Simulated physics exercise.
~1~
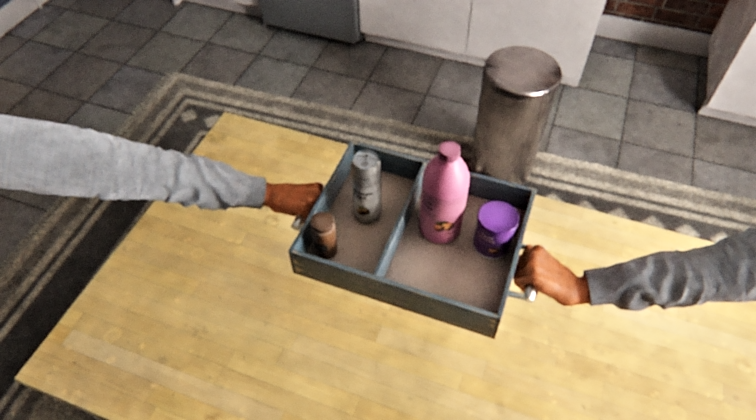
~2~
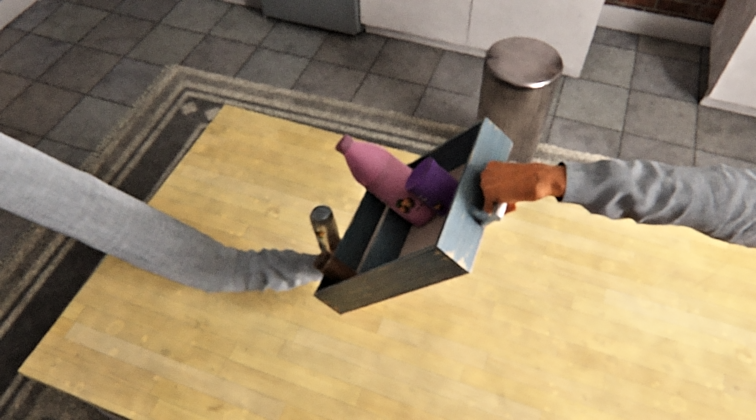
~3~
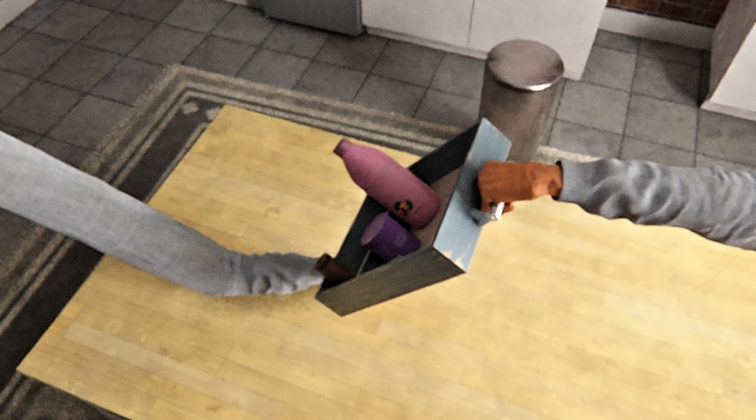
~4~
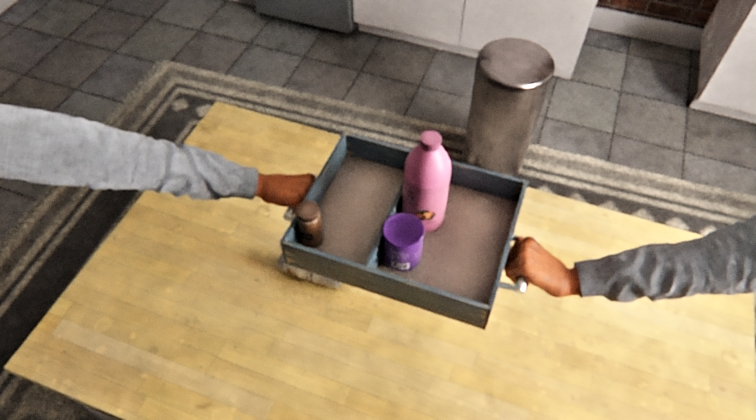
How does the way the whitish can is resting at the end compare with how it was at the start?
At the start the whitish can stands upright in the left part of the crate, but at the end it lies on its side, outside the crate.
